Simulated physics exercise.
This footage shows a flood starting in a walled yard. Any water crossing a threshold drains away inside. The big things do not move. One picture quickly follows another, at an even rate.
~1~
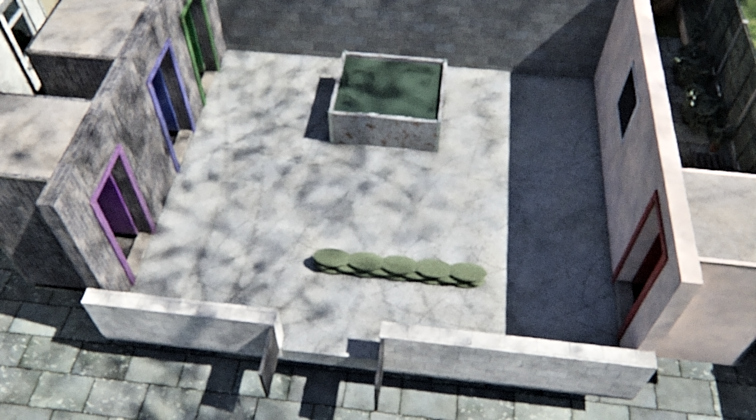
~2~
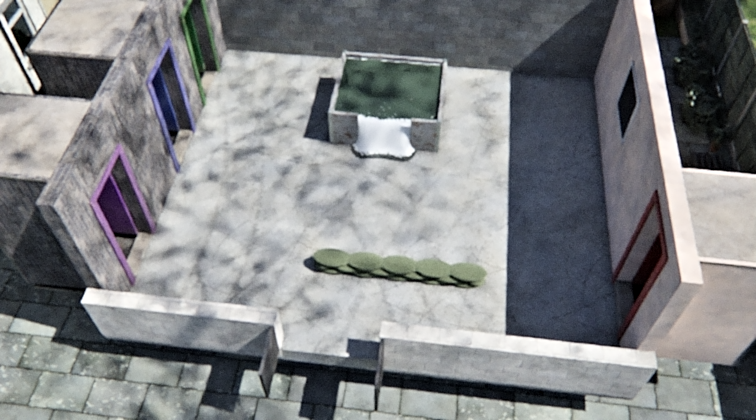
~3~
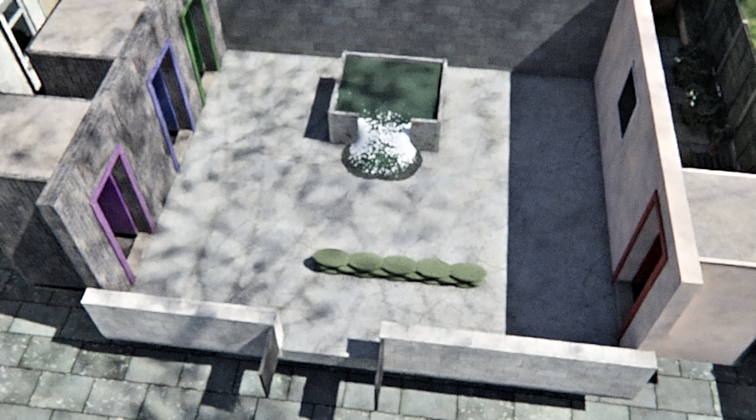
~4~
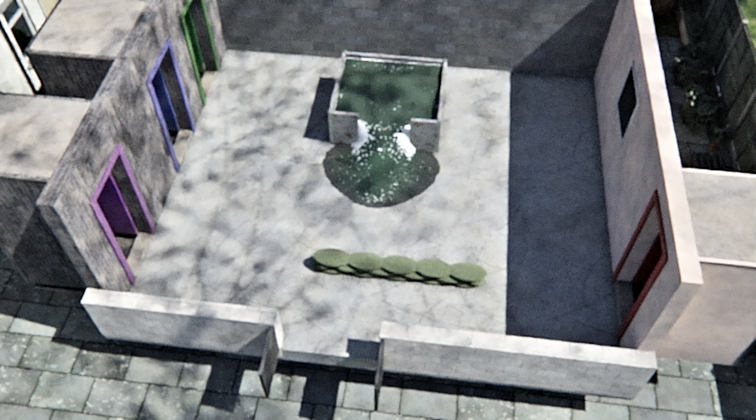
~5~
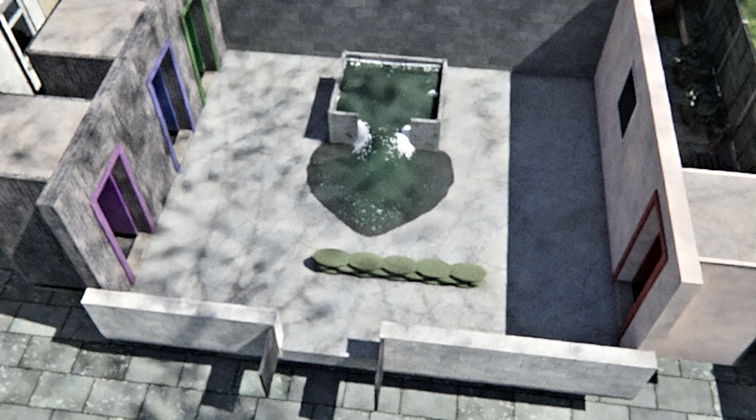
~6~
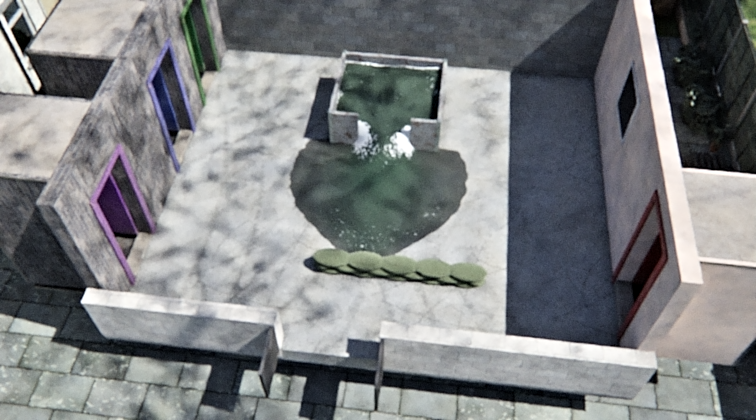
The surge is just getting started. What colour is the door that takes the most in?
It is purple.
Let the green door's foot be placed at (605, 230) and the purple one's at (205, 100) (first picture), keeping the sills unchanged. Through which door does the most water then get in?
The green-painted one.
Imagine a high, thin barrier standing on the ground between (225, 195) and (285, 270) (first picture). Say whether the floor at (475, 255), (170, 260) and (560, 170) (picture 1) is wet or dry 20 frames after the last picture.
Taking them as you listed them, they'd be drenched, spared by the flood and spared by the flood.
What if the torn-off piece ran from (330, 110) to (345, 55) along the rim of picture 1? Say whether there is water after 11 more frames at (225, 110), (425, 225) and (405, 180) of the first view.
Soaked, untouched, untouched.
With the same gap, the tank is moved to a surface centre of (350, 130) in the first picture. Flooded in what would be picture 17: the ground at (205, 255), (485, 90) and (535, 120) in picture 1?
In the order given: Wetted, not reached and not reached.
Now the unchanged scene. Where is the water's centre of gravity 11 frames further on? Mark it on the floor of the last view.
Around pixel (375, 169).
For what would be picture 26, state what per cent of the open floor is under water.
Near 40 in a hundred.
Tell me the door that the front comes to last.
The door marked green.
A moment on, water covers 20 % of the floor; blue door not reached, red door not reached, green door not reached, purple door not reached.
Next, water covers 35 % of the floor; blue door not reached, red door not reached, green door not reached, purple door not reached.
Then, water covers 40 % of the floor; blue door not reached, red door wet at the sill, nothing in, green door not reached, purple door some in.
Later, water covers 65 % of the floor; blue door wet at the sill, nothing in, red door wet at the sill, nothing in, green door not reached, purple door a lot in.
In the end, water covers 90 % of the floor; blue door wet at the sill, nothing in, red door wet at the sill, nothing in, green door wet at the sill, nothing in, purple door a lot in; the purple door has let in the most.
